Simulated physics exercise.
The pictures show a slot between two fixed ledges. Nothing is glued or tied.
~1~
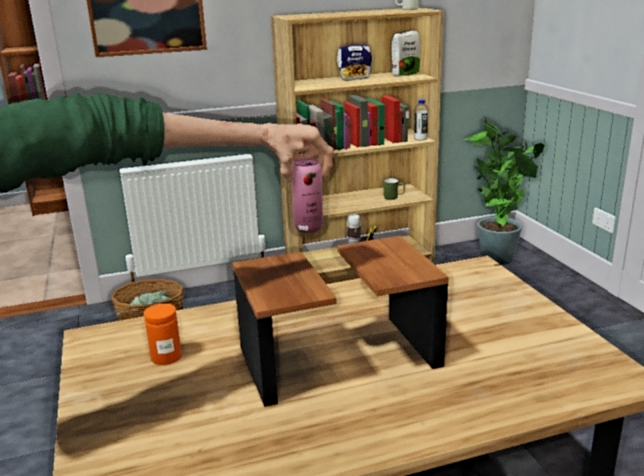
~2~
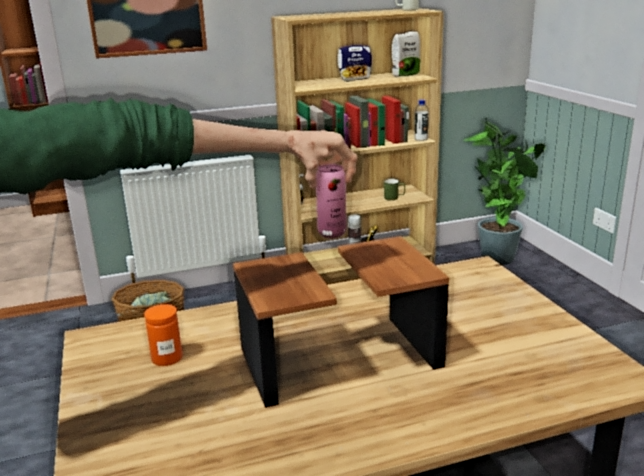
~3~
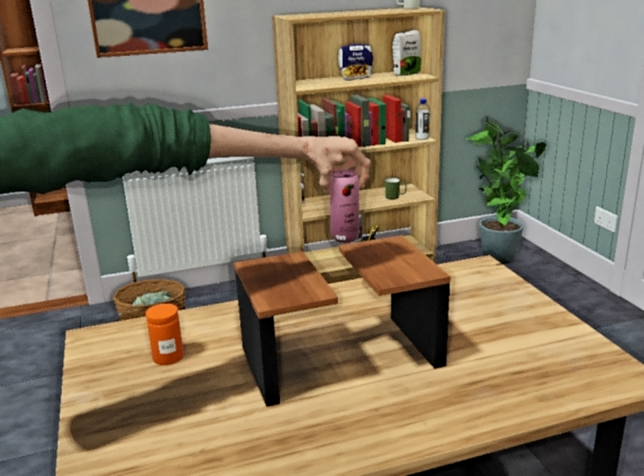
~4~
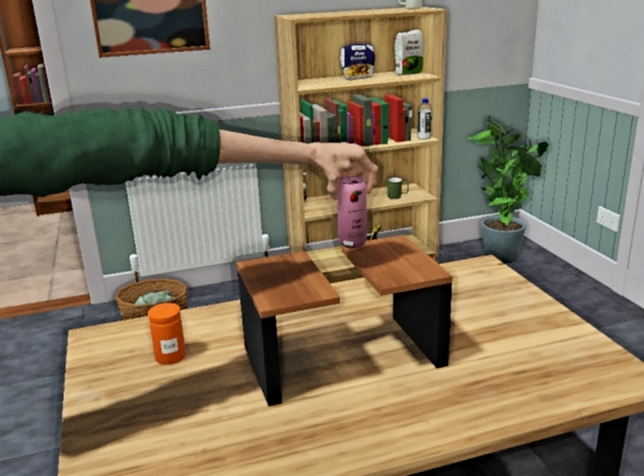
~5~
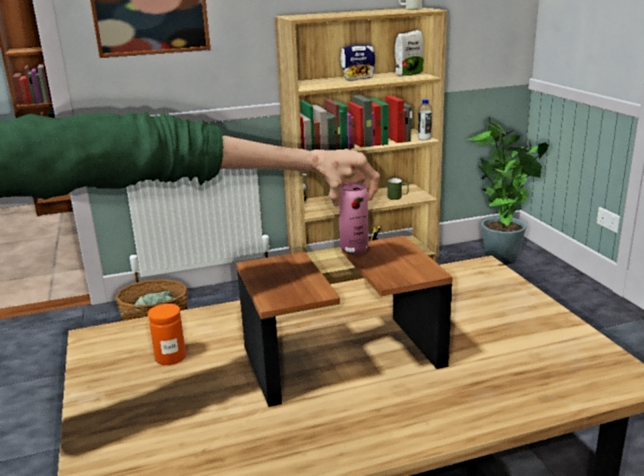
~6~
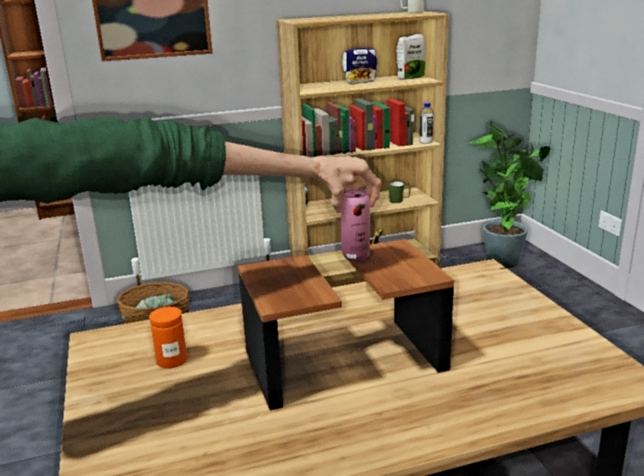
In a living room, a green-sleeved arm carried a pink can to the right and slightly down, then held it still over the gap between two small wooden-topped stands, while an orange jar sat nearby.
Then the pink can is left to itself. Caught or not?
Outcome: The can stays on top.
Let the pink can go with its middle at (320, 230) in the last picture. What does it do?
Then it stays on top.
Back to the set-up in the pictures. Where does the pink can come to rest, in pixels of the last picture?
Around (331, 263).
Then, 0.20 s past the last view, pink can displaced a little near (355, 238).
Then, 0.40 s past the last view, pink can rocked 52° from its first pose near (331, 261).
Finally, down or leaning hard on the stand or table, pink can; orange jar still in place. Final places as the last picture's camera would see them, pink can near (331, 263). The can is caught.
